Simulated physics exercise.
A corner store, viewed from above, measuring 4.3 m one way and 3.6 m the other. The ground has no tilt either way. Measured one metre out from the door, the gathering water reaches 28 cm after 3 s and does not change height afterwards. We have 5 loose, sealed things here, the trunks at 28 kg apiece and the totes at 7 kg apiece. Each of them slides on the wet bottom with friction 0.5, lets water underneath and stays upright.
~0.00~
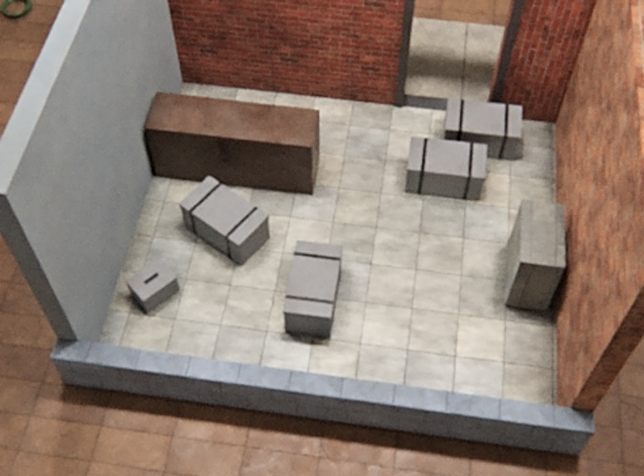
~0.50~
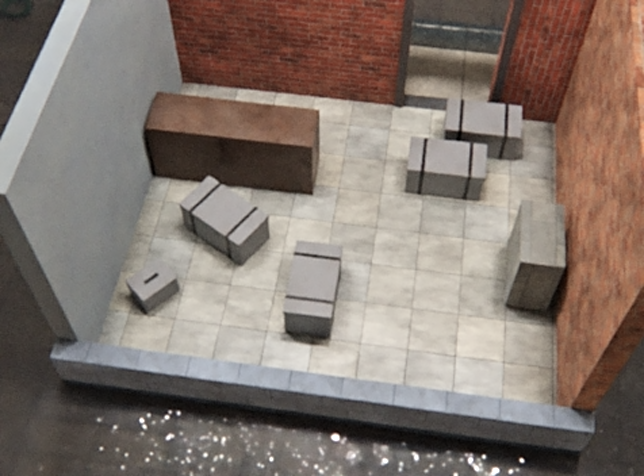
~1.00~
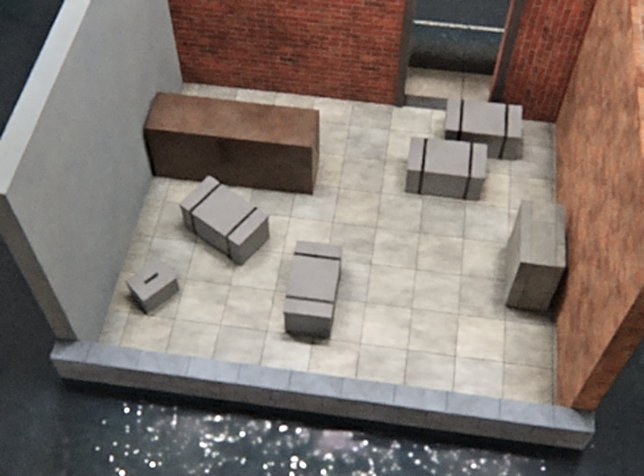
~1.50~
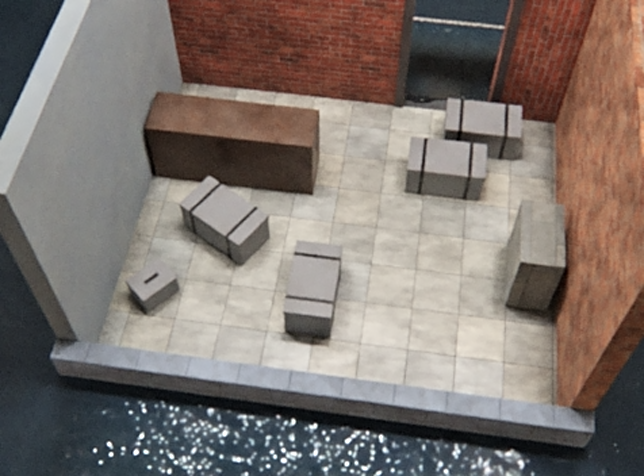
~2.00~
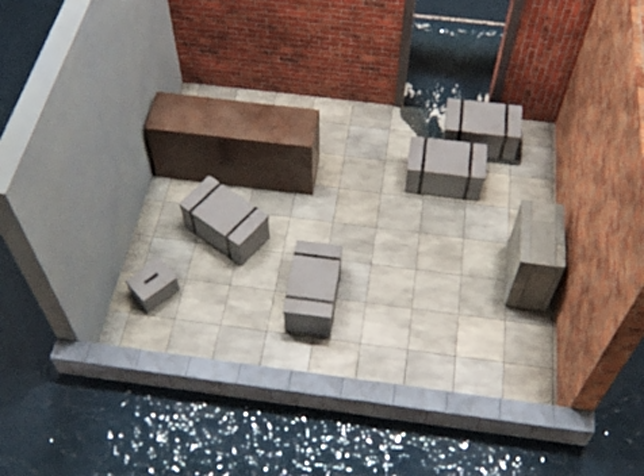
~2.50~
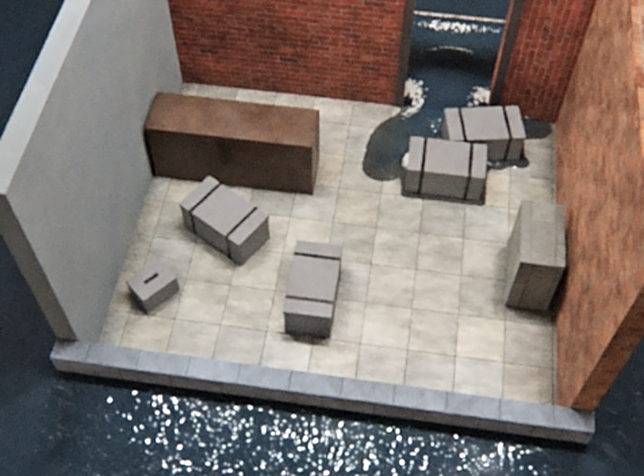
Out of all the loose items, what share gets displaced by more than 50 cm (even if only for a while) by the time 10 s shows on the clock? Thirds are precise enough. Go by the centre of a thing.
I'd put it at two thirds or more.
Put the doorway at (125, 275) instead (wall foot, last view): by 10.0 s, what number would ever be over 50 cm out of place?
That would give 5.
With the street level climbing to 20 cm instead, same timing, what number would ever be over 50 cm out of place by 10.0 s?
It would come to 3 of them.
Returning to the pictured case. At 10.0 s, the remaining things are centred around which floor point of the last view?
The average lands around (288, 267).
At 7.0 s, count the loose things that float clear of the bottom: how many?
At that time the total is 1.
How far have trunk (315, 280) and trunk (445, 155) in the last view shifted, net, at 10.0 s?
140 cm and 200 cm respectively.
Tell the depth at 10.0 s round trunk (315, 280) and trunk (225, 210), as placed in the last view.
Close to 14 and 11 centimetres.
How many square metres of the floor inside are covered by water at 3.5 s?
I'd put it close to 4.5 m2.
After 3.5 s 1 of 5 are over 50 cm from their spots; 0 afloat.
After 4.5 s 2 of 5 are over 50 cm from their spots; 1 afloat.
After 7.0 s 3 of 5 are over 50 cm from their spots; 1 afloat.
After 10.0 s 5 of 5 are over 50 cm from their spots, and 5 have been at some point; 5 afloat.
